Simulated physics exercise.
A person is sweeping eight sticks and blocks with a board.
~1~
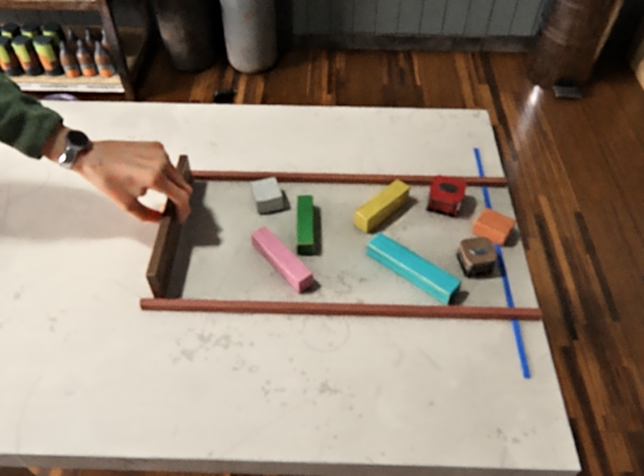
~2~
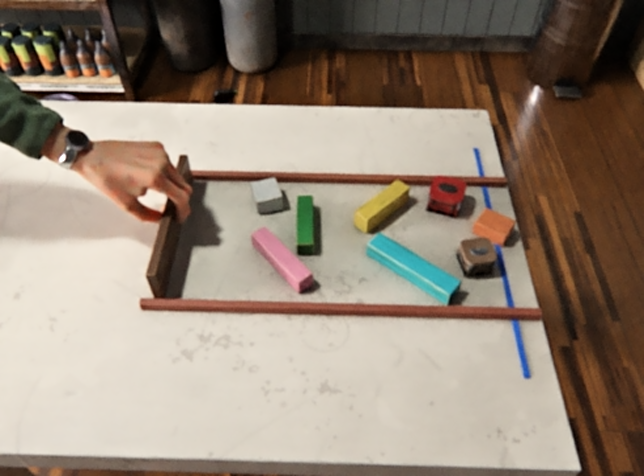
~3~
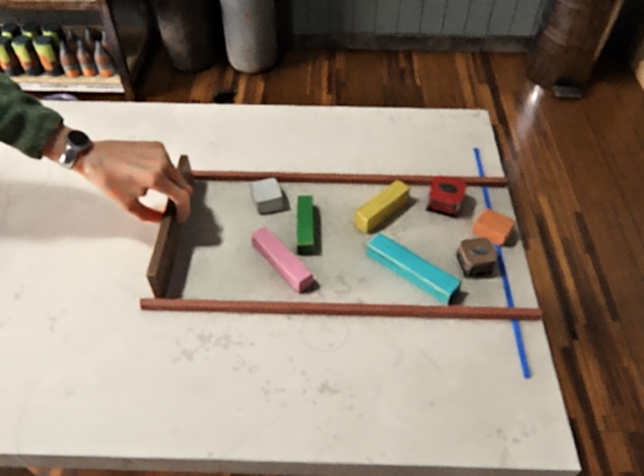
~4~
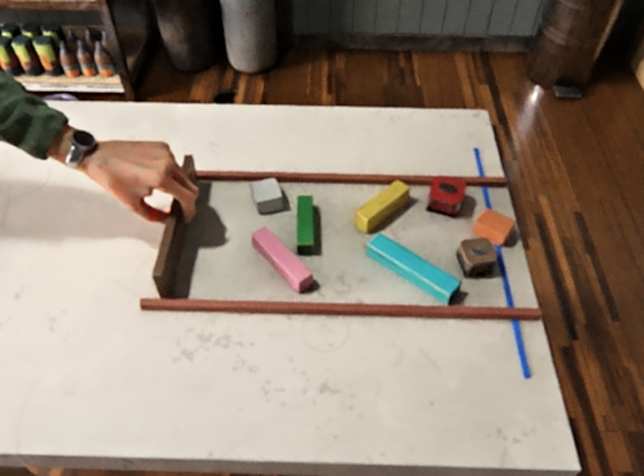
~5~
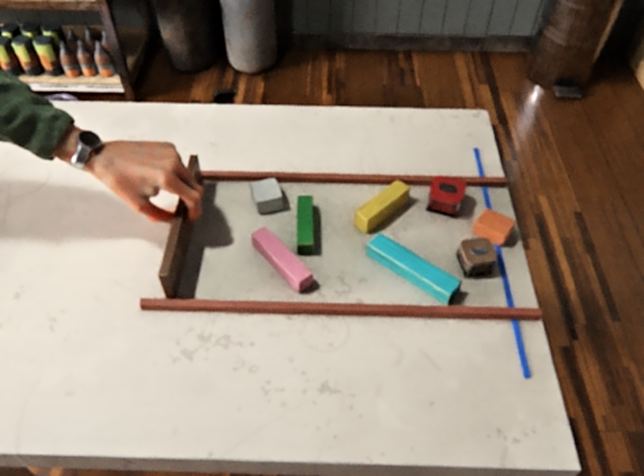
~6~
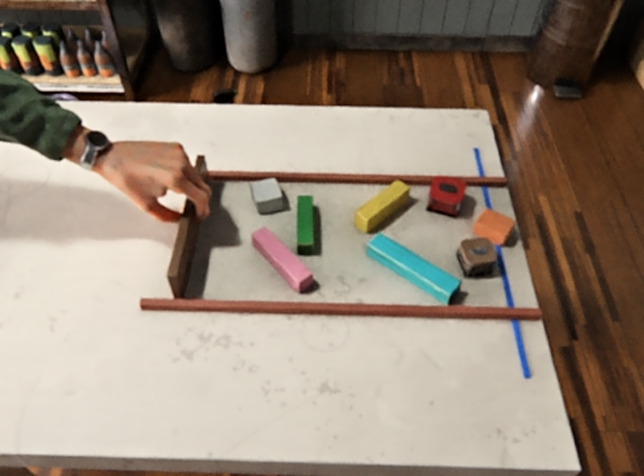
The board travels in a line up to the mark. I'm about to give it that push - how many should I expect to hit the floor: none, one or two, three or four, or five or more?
Expect five or more.
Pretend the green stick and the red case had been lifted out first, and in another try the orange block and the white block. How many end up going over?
Fallen: 4, and 4 in the other try.
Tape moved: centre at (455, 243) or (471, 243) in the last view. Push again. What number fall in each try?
The counts: 3 and 5.
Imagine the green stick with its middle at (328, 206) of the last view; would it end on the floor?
In the end it falls away.
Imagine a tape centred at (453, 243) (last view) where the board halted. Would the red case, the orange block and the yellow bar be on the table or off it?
Here the red case drops down while the orange block drops down and the yellow bar remains in place.
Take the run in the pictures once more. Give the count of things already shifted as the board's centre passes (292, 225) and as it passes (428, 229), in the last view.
Moved so far: 3, later 8.
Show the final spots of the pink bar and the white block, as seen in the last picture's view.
You'll find the pink bar at roughly (515, 269) and the white block at roughly (504, 203).
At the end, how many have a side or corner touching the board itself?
The count is 2.
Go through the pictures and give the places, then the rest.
Orange block (494, 227); brown case (477, 257); red case (446, 196); board (172, 223); tape (497, 244), in the first picture.
Brown case (477, 257); pink bar (281, 259), in the second picture.
Red case (446, 196); white block (267, 196), in the third picture.
Orange block (494, 227); yellow bar (382, 206), in the fourth picture.
Brown case (477, 257); green stick (305, 224), in the fifth picture.
Orange block (494, 227); brown case (477, 257); red case (446, 196); board (191, 223); tape (497, 244), in the sixth picture.
Early on, none off yet; orange block at rest near (494, 227); brown case at rest near (477, 257); red case at rest near (446, 196).
Finally, the number that fall off is five or more; lost, green stick, yellow bar, turquoise stick, red case, brown case and orange block.
